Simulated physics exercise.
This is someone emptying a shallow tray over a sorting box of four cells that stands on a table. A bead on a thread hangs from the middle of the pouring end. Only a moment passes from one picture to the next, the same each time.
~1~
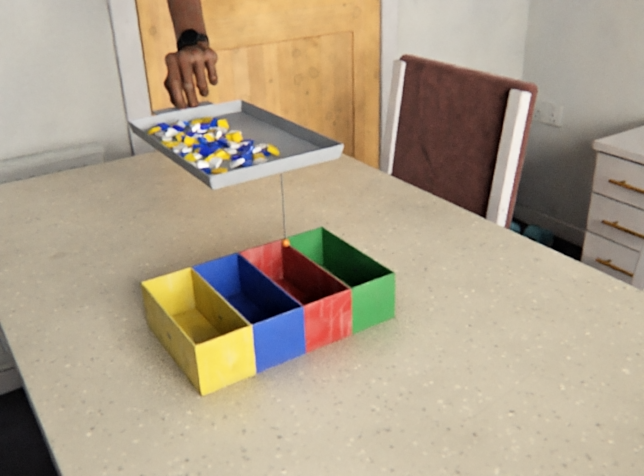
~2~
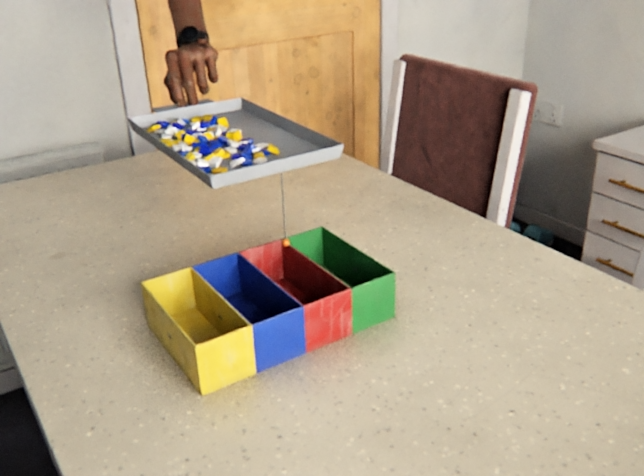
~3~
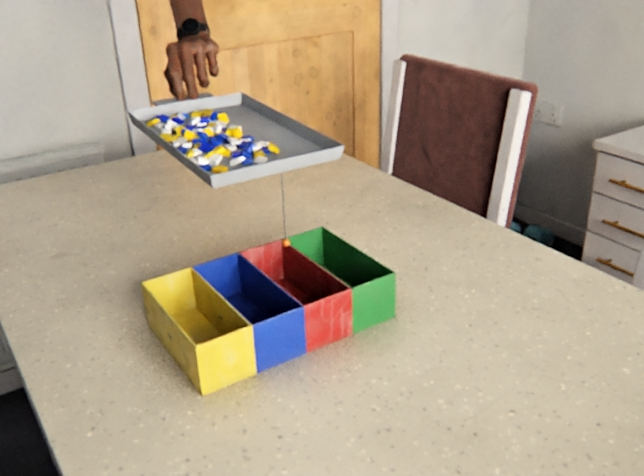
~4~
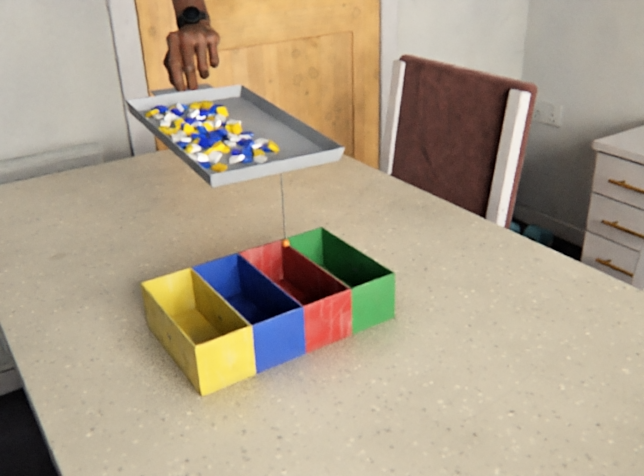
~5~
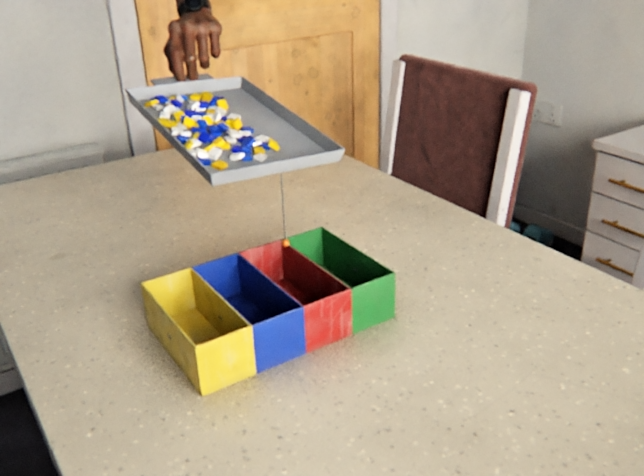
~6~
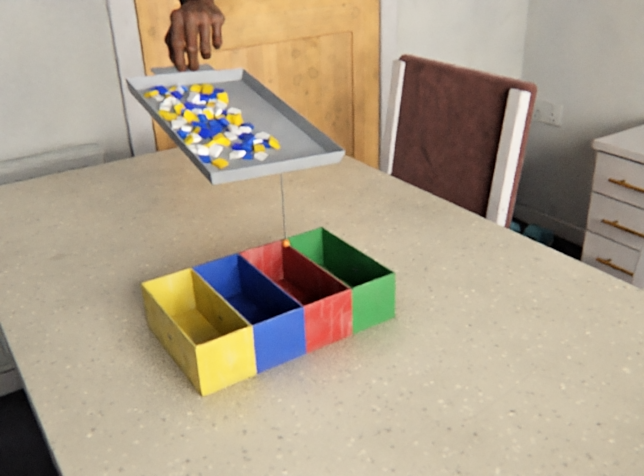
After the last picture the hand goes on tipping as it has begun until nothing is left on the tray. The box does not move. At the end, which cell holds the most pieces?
It favours the green compartment.
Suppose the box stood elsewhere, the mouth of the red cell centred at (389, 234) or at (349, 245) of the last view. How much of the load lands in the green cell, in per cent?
First some 0, then 0 per cent.
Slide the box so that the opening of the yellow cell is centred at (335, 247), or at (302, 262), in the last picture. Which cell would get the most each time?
In turn: That yellow cell; the cell in blue.
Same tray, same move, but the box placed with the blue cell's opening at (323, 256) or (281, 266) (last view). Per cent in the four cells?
About 100 and 100 per cent.
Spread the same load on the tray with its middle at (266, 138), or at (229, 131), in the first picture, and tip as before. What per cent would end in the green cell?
Near 50 % and 60 %.
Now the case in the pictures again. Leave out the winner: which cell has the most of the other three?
It is the red cell.
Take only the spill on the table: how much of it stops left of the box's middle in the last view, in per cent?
It comes to 0 per cent or so.
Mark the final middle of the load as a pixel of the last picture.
Around (343, 291).
Soon after the last picture, tray tipped steeply; nearly all on the tray; a stray few in the green cell; a stray few falling or outside the box.
A little later, tray tipped right over; most on the tray; a small part in the green cell; a stray few in the red cell; a small part falling or outside the box.
Later still, tray tipped past a quarter turn; about two thirds in the green cell; a small part in the red cell; about a quarter falling or outside the box.
At rest, tray tipped past a quarter turn; about two thirds in the green cell; a small part in the red cell; none in the yellow cell; none in the blue cell; about a quarter outside the box.
